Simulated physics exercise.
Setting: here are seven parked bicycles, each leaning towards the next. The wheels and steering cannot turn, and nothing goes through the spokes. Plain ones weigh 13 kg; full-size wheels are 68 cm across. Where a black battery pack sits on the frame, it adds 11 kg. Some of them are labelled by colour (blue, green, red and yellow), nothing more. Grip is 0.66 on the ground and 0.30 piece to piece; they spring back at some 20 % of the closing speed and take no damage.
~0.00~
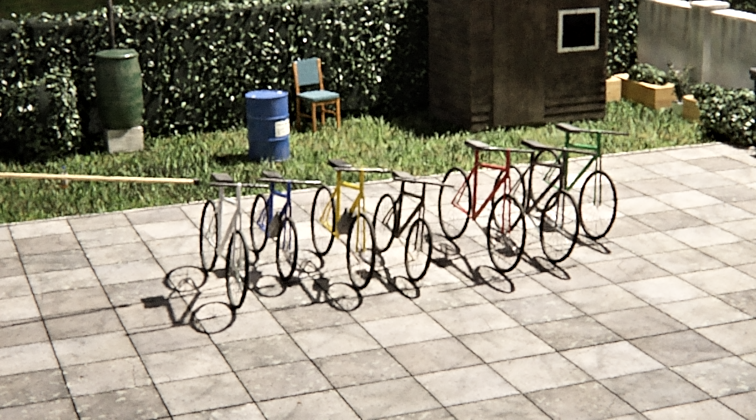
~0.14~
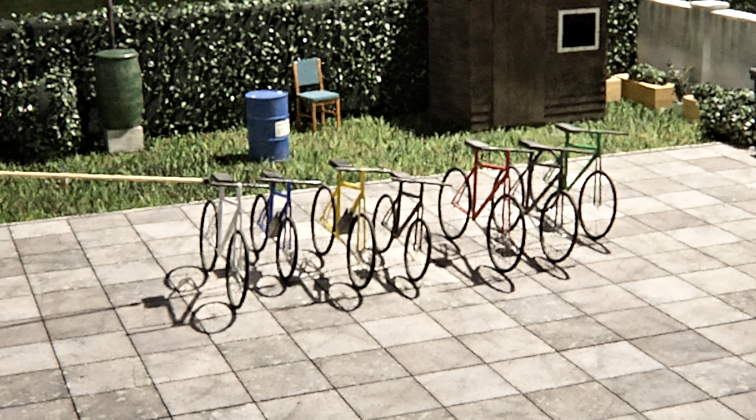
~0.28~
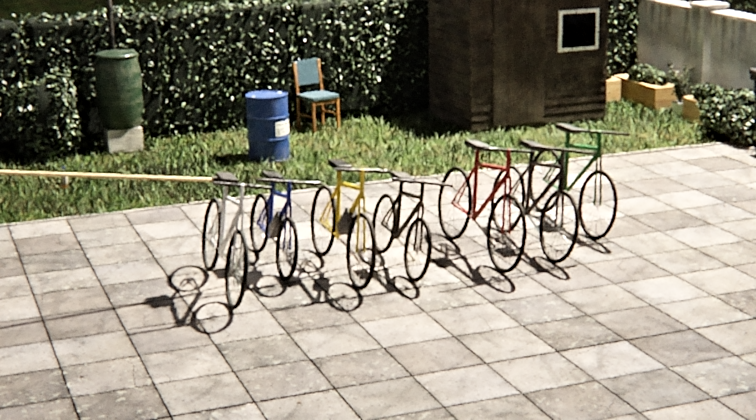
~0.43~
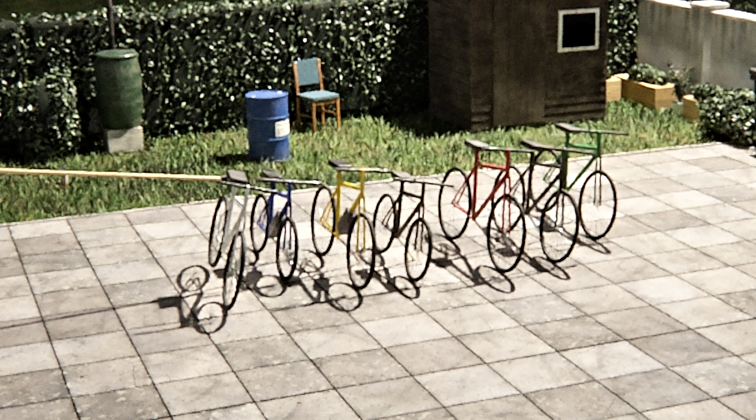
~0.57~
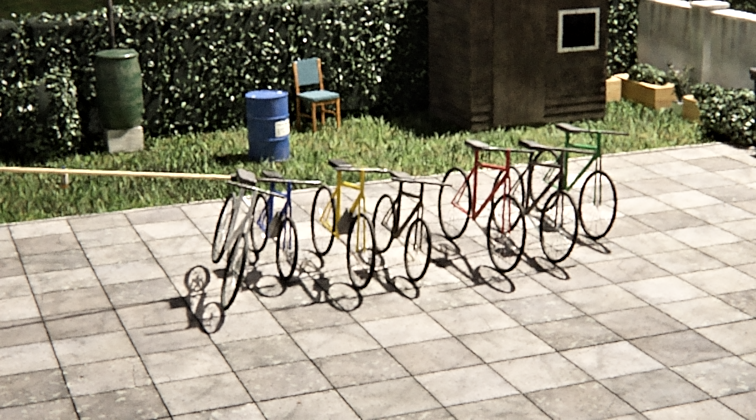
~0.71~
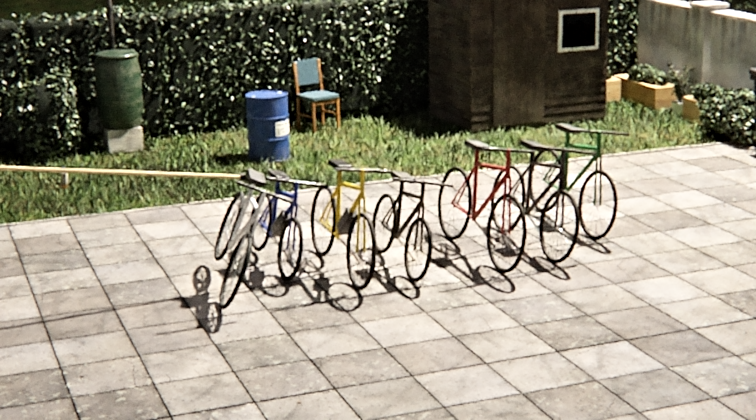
A long pale pole slid in from the left and pushed the nearest silver bicycle, which leaned over to the right against the blue one in a row of parked bicycles on paving.
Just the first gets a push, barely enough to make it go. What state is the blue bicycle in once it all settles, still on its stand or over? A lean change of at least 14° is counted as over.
Once it all settles, the blue bicycle is over.
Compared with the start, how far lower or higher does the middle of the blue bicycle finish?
Its middle finishes around 10 cm lower.
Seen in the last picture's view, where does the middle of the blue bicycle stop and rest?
In the final picture it sits close to (325, 228).
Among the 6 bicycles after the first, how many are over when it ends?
The total is 2.
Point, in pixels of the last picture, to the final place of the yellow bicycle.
Around (387, 222).
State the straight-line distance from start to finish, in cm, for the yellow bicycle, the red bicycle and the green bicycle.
From start to finish: Yellow 40, red 0, green 0 centimetres.
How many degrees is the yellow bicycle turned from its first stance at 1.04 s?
Roughly 0°.
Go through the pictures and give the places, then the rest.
In the first picture (places mark the middle of the side facing us), pole end (197, 183) 12 cm from the first bicycle; blue bicycle (298, 238); red bicycle (456, 195); green bicycle (544, 171); the rest undisturbed.
In the second picture, pole end (206, 182) 34 mm from the first bicycle; blue bicycle (298, 238).
In the third picture, pole end (215, 181) pushing; blue bicycle (298, 238).
In the fourth picture, pole end (224, 180) pushing; blue bicycle (298, 239); the rest undisturbed.
In the fifth picture, pole end (234, 179) pushing; blue bicycle (298, 238); the rest undisturbed.
In the sixth picture, pole end (243, 178) pushing; blue bicycle (303, 239) leaning 4°; yellow bicycle (316, 213); green bicycle (544, 171); one has shifted.
After 1.04 s, 1 of the 6 other bicycles over; blue bicycle leaning 17°.
After 1.32 s, 1 of the 6 other bicycles over; blue bicycle leaning 36°.
After 1.58 s, 2 of the 6 other bicycles over; blue bicycle leaning 43°; yellow bicycle leaning 14°.
After 1.92 s, 2 of the 6 other bicycles over; blue bicycle leaning 55°; yellow bicycle leaning 41°.
At rest (2.4 s), 2 of the 6 other bicycles over; blue bicycle leaning 58°; yellow bicycle leaning 44°; green bicycle unmoved. Four left standing. As the last picture would show them, middles, blue bicycle near (325, 228), yellow bicycle near (387, 222).
